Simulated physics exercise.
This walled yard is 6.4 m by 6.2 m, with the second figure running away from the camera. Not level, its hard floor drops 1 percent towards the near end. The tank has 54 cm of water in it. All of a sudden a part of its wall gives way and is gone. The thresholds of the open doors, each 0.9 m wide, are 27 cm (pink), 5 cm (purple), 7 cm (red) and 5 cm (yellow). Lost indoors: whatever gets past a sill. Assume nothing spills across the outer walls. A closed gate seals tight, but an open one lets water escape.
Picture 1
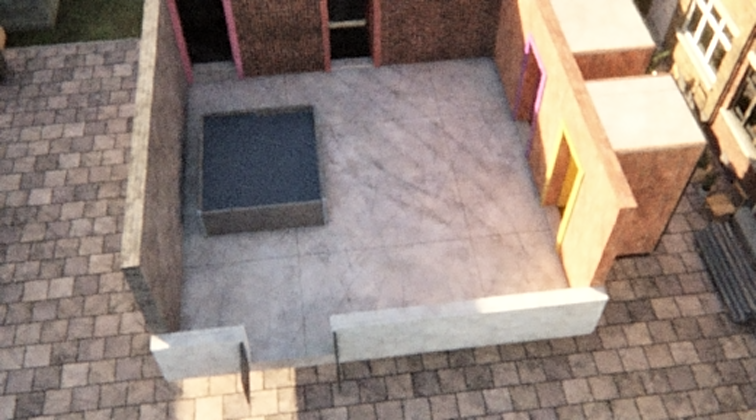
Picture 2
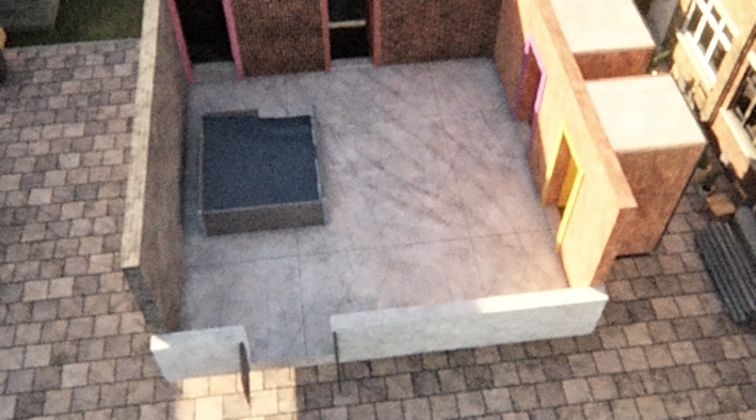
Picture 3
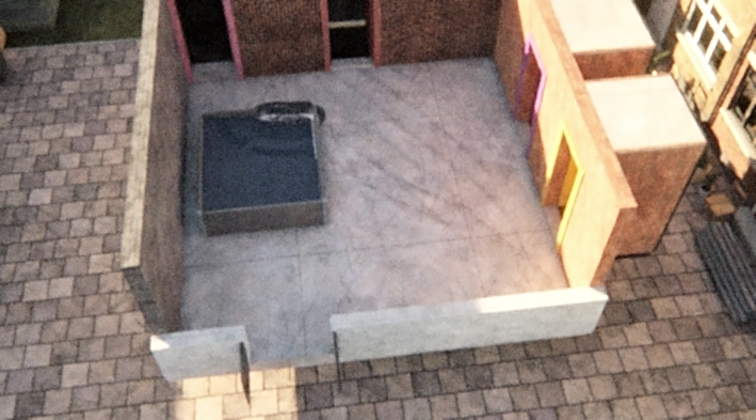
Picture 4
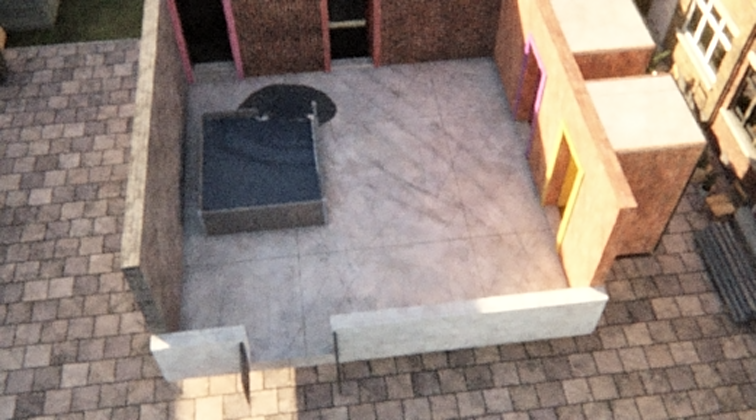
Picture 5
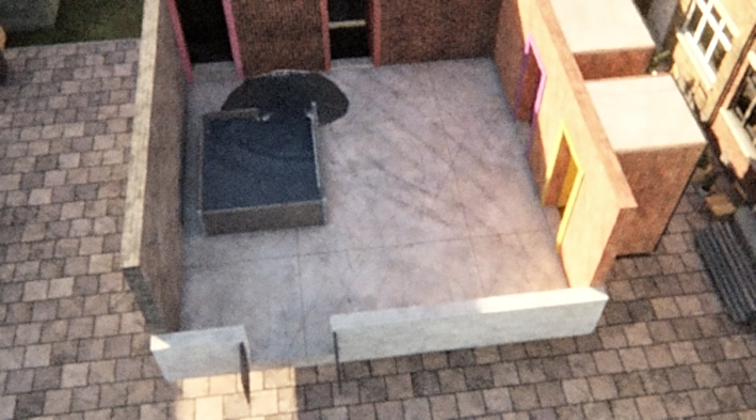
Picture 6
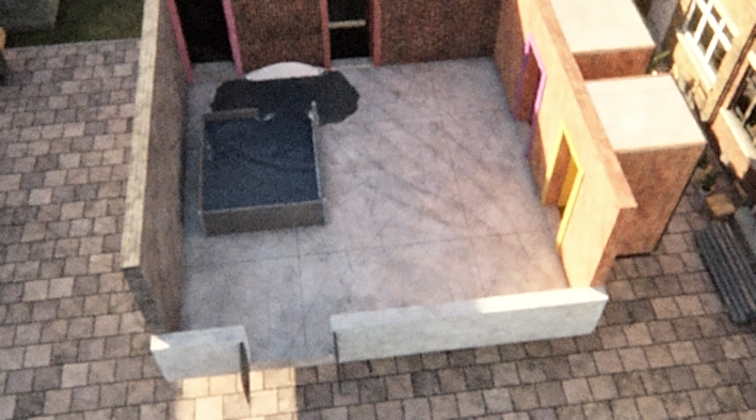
A walled yard held a square tank of dark water, and a piece of the tank's far wall vanished; water poured out through the gap and spread in a dark pool across the floor behind it.
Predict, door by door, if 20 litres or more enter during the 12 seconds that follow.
At the end, pink door: Not over; purple door: Over; red door: Over; yellow door: Not over.
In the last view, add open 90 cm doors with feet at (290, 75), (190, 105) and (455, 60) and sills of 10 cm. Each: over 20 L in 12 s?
Taking them in order, the first gets enough, the second enough and the third too little.
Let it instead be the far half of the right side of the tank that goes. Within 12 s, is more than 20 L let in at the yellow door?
Against that limit: Yellow beyond it.
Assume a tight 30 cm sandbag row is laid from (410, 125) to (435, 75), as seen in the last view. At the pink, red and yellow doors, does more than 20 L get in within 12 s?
Result: Pink door inside the limit; red door beyond the limit; yellow door inside the limit.
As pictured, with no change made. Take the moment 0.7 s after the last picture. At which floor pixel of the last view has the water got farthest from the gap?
Roughly at pixel (398, 68).
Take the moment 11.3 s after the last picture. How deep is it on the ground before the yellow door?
Depth: ~ 3.5 cm.
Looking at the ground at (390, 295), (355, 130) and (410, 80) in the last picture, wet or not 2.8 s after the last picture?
Status of the three spots: Free of it, free of it, inundated.
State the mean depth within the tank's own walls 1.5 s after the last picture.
Mean depth: Some 35 cm.
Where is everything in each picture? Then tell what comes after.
In the first picture, the tank at (261, 158) is whole and still, 54 cm deep.
In the second picture, the front is at a hidden place, 0.6 m from the gap on the tank's far side; 0.2 m2 of floor is under water; 54 cm left at the back of the tank.
In the third picture, water pours out on the tank's far side and has run 0.8 m, to (264, 107); typically 9 cm deep outside, 54 cm at the tank's back.
In the fourth picture, the front is at (266, 90), 1.2 m from the gap on the tank's far side; 1.7 m2 of floor is under water; 54 cm left at the back of the tank.
In the fifth picture, water pours out on the tank's far side and has run 1.7 m, to (254, 79); typically 6 cm deep outside, 54 cm at the tank's back.
In the sixth picture, water pours out on the tank's far side and has run 1.9 m, to (230, 81); typically 6 cm deep outside, 54 cm at the tank's back.
Then, 0.7 s after the last picture water covers 15 % of the floor and is deepest (35 cm) near (286, 78); pink door 12 cm at the sill, 0 L in, purple door not reached, red door 16 cm at the sill, 2 L in, yellow door not reached.
Then, 1.5 s after the last picture water covers 20 % of the floor and is deepest (34 cm) near (286, 78); pink door 18 cm at the sill, 0 L in, purple door not reached, red door 17 cm at the sill, 31 L in, yellow door not reached.
Then, 2.8 s after the last picture water covers 35 % of the floor and is deepest (25 cm) near (198, 85); pink door 18 cm at the sill, 1 L in, purple door 7 cm at the sill, 0 L in, red door 13 cm at the sill, 68 L in, yellow door not reached.
Then, 6.3 s after the last picture water covers 75 % of the floor and is deepest (16 cm) near (295, 77); pink door 12 cm at the sill, 1 L in, purple door 8 cm at the sill, 21 L in, red door 9 cm at the sill, 103 L in, yellow door 4 cm at the sill, 0 L in.
Then, 11.3 s after the last picture water covers 95 % of the floor and is deepest (12 cm) near (540, 316); pink door 7 cm at the sill, 1 L in, purple door 6 cm at the sill, 35 L in, red door 6 cm at the sill, 111 L in, yellow door 4 cm at the sill, 0 L in.
